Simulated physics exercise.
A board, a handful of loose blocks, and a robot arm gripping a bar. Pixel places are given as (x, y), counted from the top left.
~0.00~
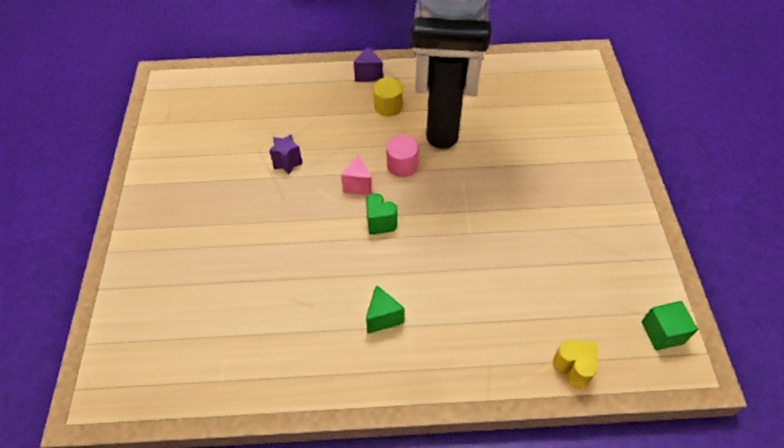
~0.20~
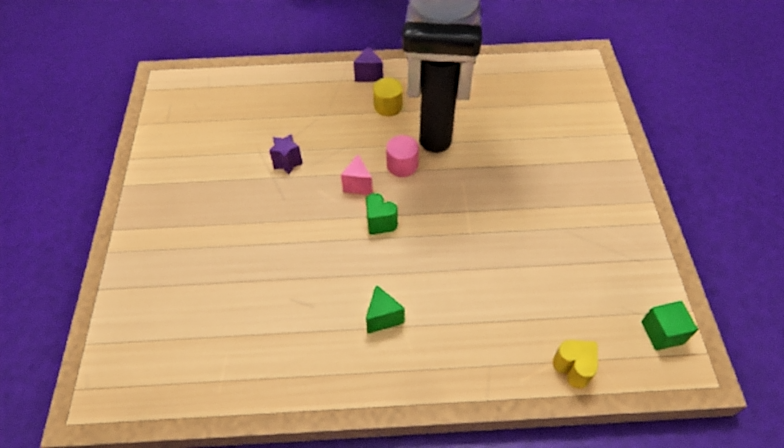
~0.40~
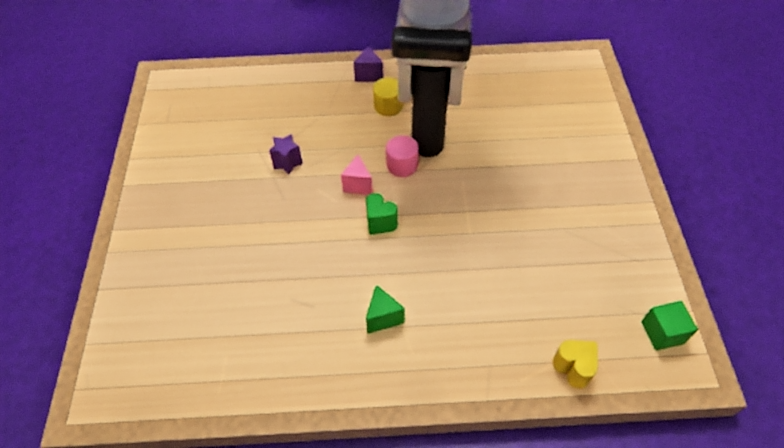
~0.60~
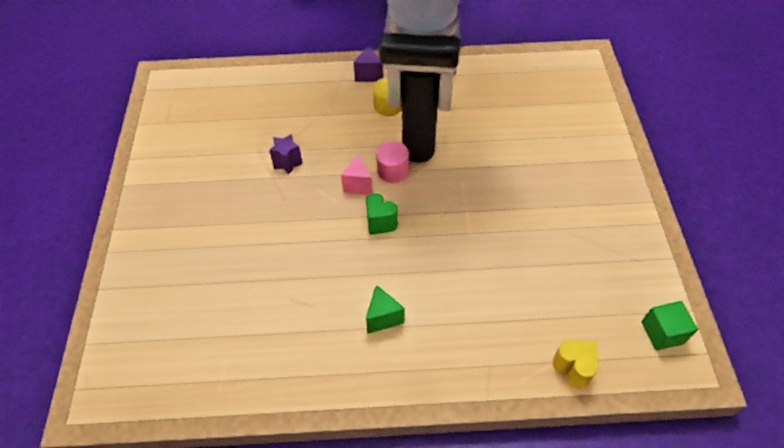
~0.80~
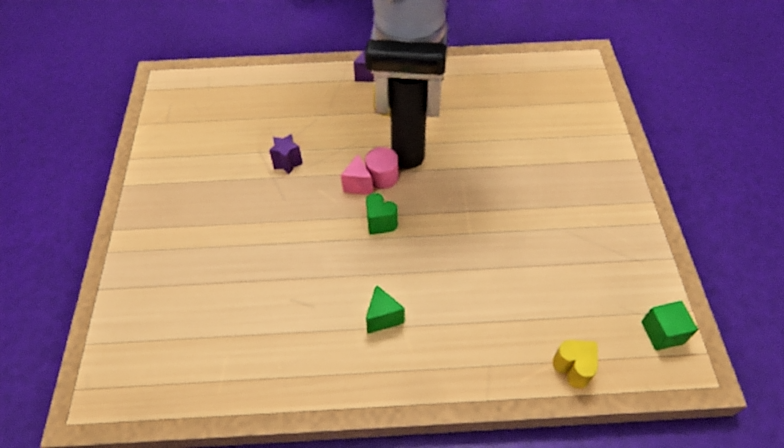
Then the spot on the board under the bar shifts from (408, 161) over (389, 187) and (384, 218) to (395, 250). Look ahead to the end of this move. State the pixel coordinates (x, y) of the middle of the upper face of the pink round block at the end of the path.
Its top centre is at about (348, 190).
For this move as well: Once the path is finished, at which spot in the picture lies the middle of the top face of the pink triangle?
Final place: (325, 177).
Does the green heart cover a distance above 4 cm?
Answer: Yes.
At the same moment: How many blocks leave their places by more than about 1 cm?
The number is three or more.
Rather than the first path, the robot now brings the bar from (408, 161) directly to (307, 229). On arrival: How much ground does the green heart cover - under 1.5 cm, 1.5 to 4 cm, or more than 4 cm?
It falls in the under 1.5 cm band.
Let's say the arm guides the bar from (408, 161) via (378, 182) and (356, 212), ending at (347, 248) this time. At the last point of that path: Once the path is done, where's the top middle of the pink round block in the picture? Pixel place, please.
(313, 207)
What follows on the original path. One third of the way, bar (389, 184); pink triangle (329, 177), turned 25° clockwise; pink round block (355, 180).
Two thirds of the way, bar (384, 214); pink triangle (325, 177), turned 35° clockwise; green heart (380, 228), turned 15° anticlockwise; pink round block (348, 190).
At the end, bar (395, 246); pink triangle (325, 177), turned 35° clockwise; green heart (385, 260), turned 20° anticlockwise; pink round block (348, 190); green triangle in place.
